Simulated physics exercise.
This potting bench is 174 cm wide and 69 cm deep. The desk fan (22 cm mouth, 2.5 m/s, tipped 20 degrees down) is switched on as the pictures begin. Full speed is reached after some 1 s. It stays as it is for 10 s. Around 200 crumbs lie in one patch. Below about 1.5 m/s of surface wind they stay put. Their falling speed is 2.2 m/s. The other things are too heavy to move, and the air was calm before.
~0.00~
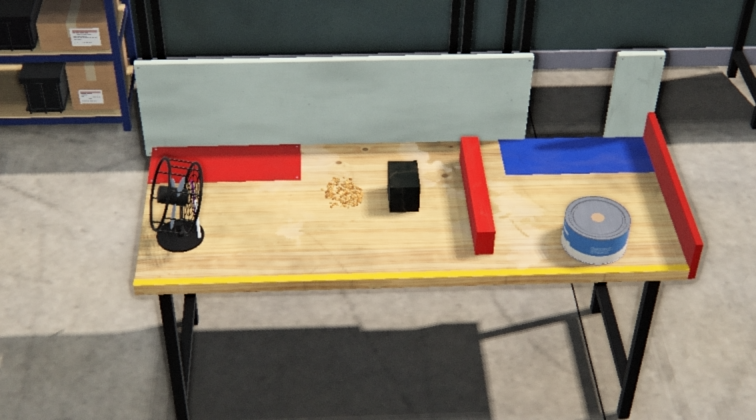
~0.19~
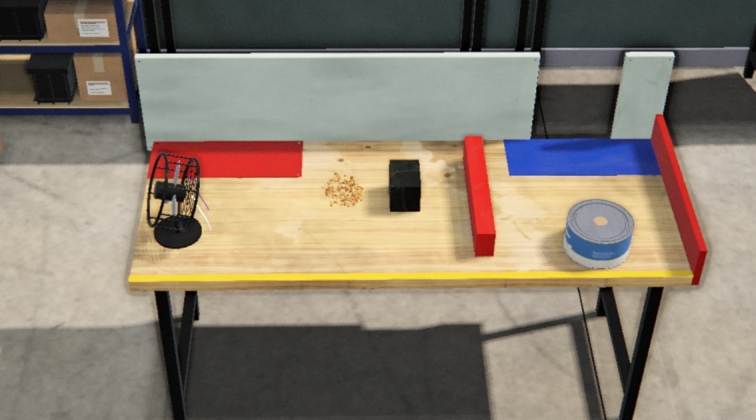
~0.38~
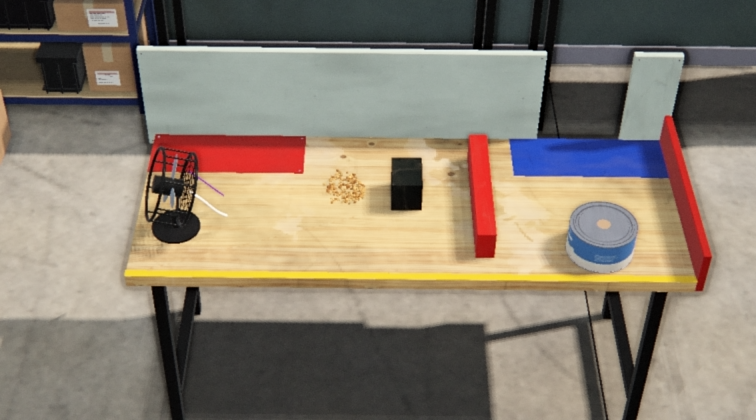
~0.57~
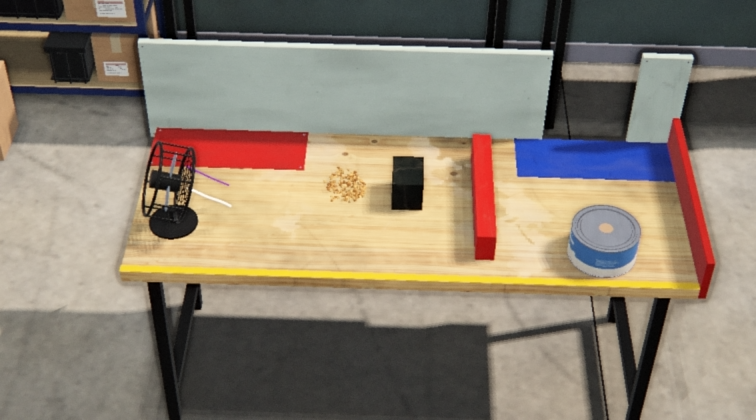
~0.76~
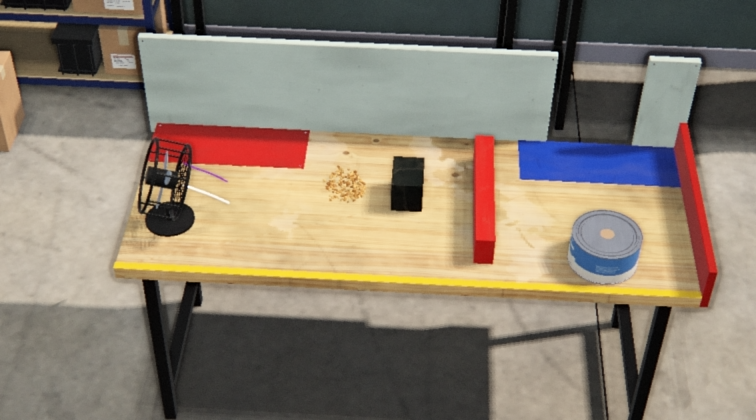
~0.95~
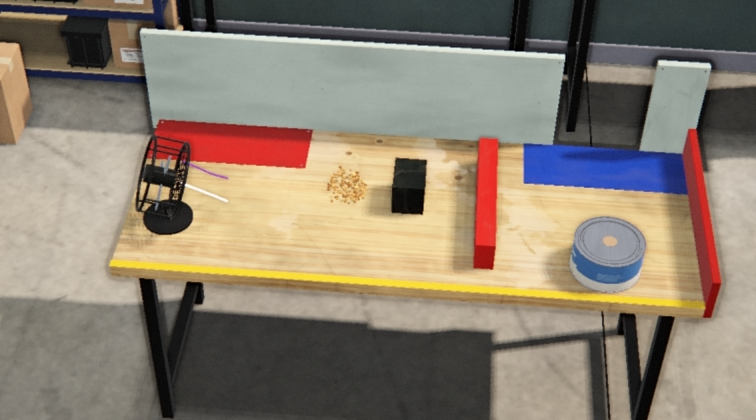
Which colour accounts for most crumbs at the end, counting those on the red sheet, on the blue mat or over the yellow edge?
It is blue that takes the most.
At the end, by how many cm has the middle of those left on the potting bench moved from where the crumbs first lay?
Roughly 80 cm.
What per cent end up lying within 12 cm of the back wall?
Some 70 per cent.
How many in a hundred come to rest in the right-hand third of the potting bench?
Near 70 %.
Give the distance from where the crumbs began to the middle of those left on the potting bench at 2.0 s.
Roughly 80 cm.
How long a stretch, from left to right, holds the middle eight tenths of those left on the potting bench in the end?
Roughly 60 cm.
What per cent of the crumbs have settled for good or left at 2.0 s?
Near 1 %.
After 2.0 s, 0 % are over the yellow edge, 0 % on the red sheet and 49 % on the blue mat; the middle of those still in play is near (595, 149); 1 % have settled or left.
After 3.2 s, 0 % are over the yellow edge, 0 % on the red sheet and 60 % on the blue mat; the middle of those still in play is near (606, 148); 52 % have settled or left.
After 5.5 s, 0 % are over the yellow edge, 0 % on the red sheet and 62 % on the blue mat; the middle of those still in play is near (606, 148); 58 % have settled or left.
After 10.0 s, at the end, 0 % are over the yellow edge, 0 % on the red sheet and 66 % on the blue mat; the middle of those still in play is near (606, 148).
